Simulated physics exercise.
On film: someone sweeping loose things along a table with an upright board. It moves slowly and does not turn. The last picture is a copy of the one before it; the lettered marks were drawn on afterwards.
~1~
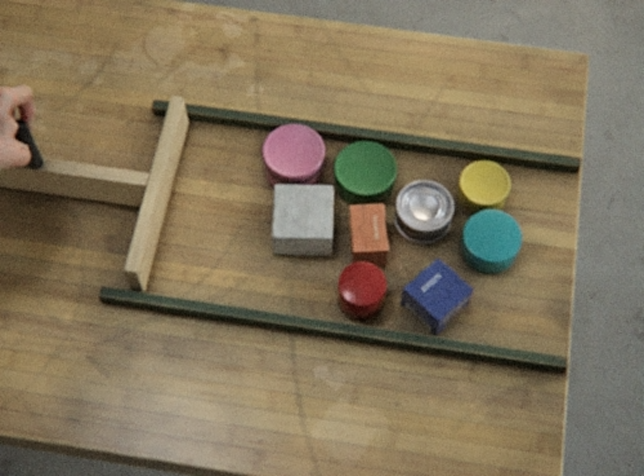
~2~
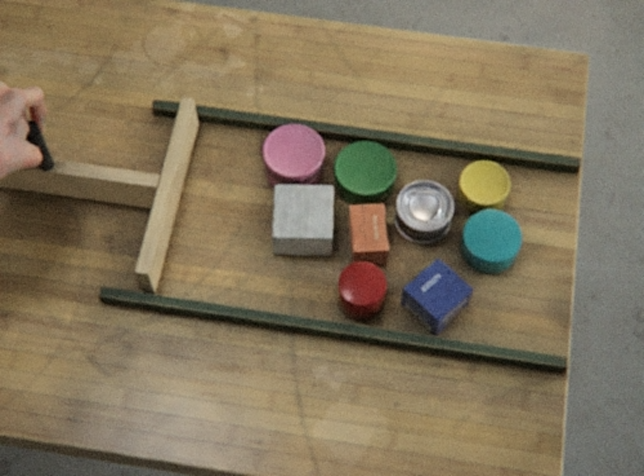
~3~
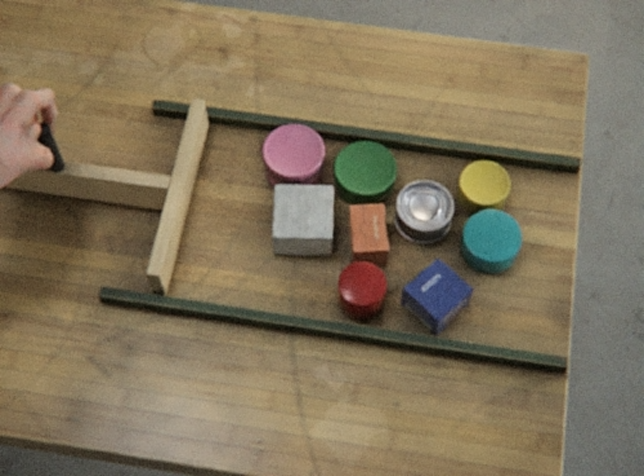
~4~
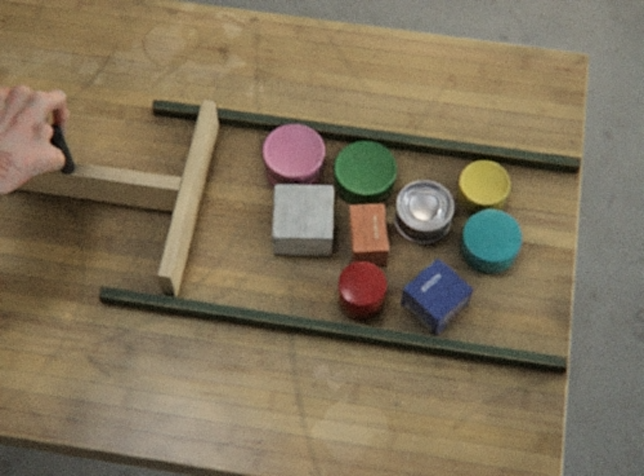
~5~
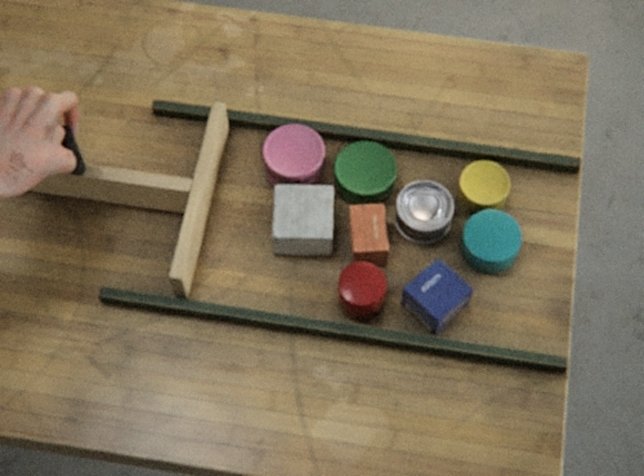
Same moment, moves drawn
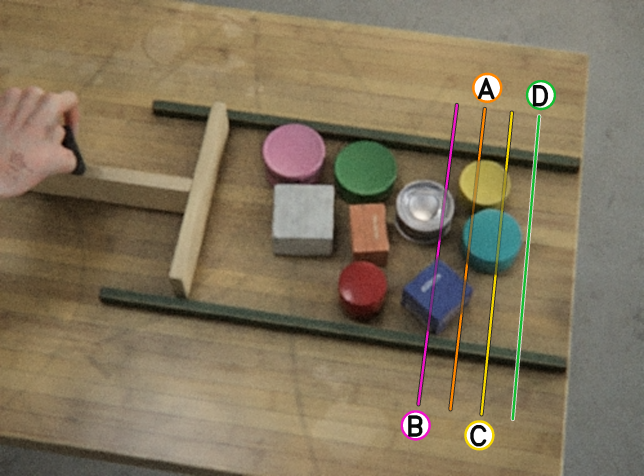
A hand slowly slides a wooden board right toward colourful tubs and boxes that stay still.
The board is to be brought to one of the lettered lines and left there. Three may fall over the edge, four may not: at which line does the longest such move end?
A is the last line within the limit.
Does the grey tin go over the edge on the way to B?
No.
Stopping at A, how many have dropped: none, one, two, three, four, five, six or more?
Three.
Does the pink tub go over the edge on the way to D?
No.
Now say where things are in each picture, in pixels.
The first picture shows yellow tub (483, 190); green jar (365, 175); red pot (361, 291).
The second picture shows board (165, 182); pink tub (294, 160).
The third picture shows board (177, 183); orange packet (368, 236).
The fourth picture shows board (187, 185); blue box (437, 296).
The fifth picture shows board (198, 186); yellow tub (483, 190); green jar (365, 175); red pot (361, 291).
On the marked copy, A at (469, 249); B at (439, 244); C at (498, 253); D at (527, 257).
With A. Early on, board (294, 200); grey tin (439, 221); green jar (404, 176).
Further on, board (392, 214); turquoise pot (562, 274); yellow tub (554, 196).
At the end, board (468, 225); grey tin over the edge; yellow tub over the edge; three fallen.
As for the rest, B is within the limit but short; C drops five; D drops six.
